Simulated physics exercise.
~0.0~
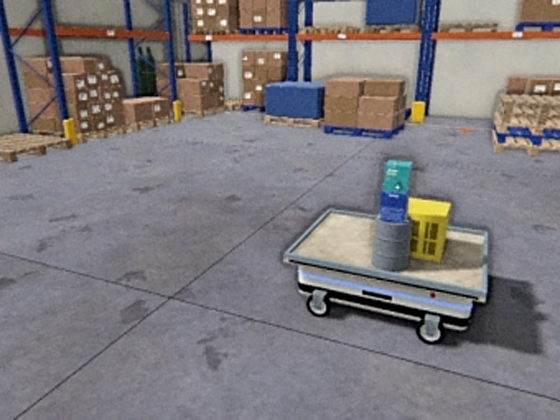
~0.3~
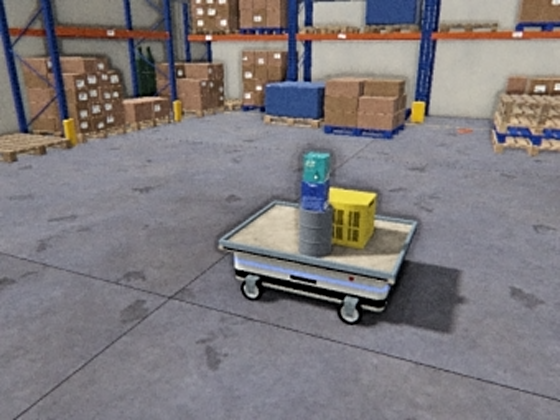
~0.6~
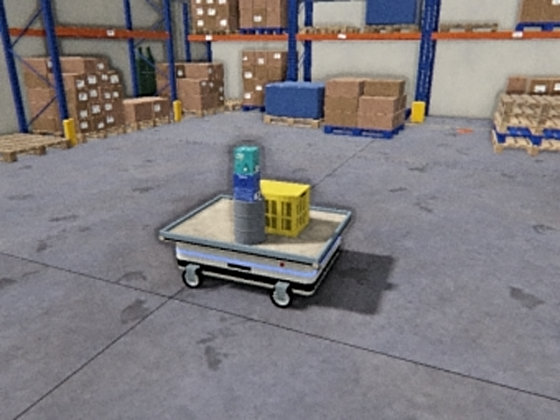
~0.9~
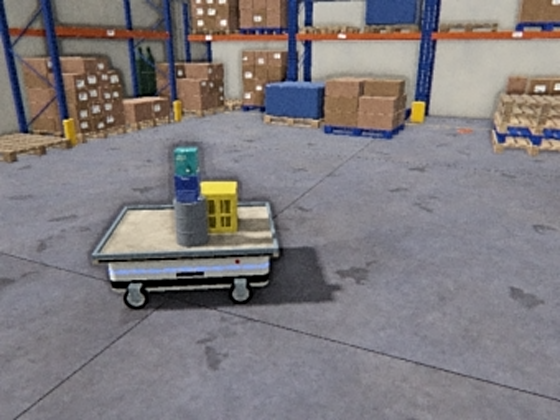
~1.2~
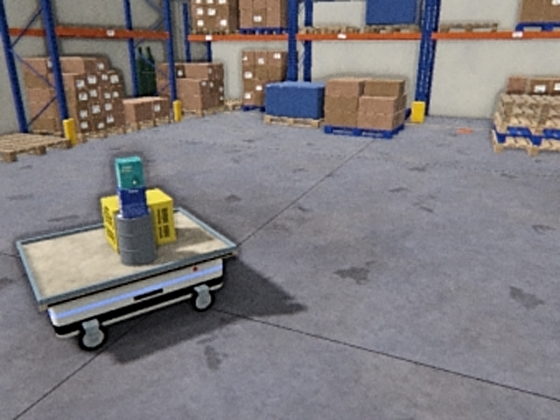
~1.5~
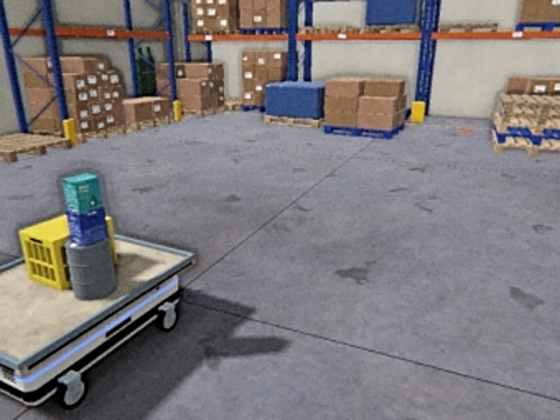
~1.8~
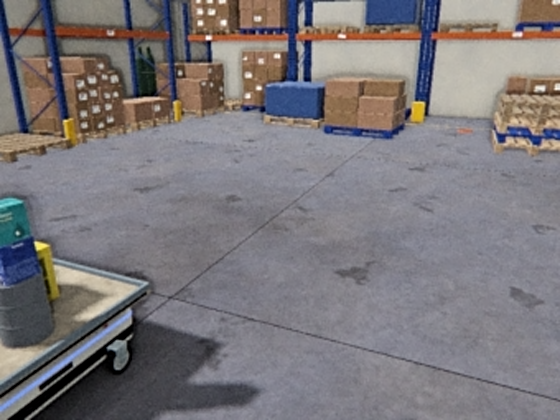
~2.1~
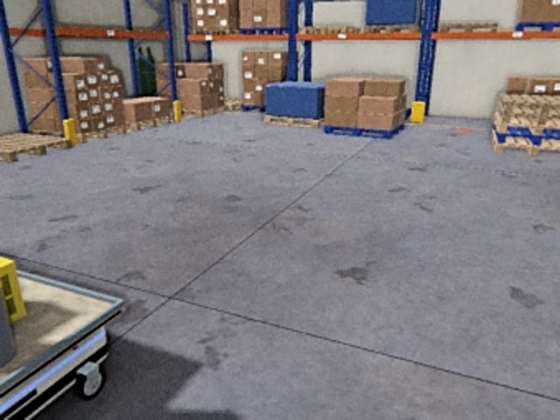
Robot cart carrying a stacked turquoise and blue box, grey canister and yellow crate, curving left across warehouse floor, partly leaving view.
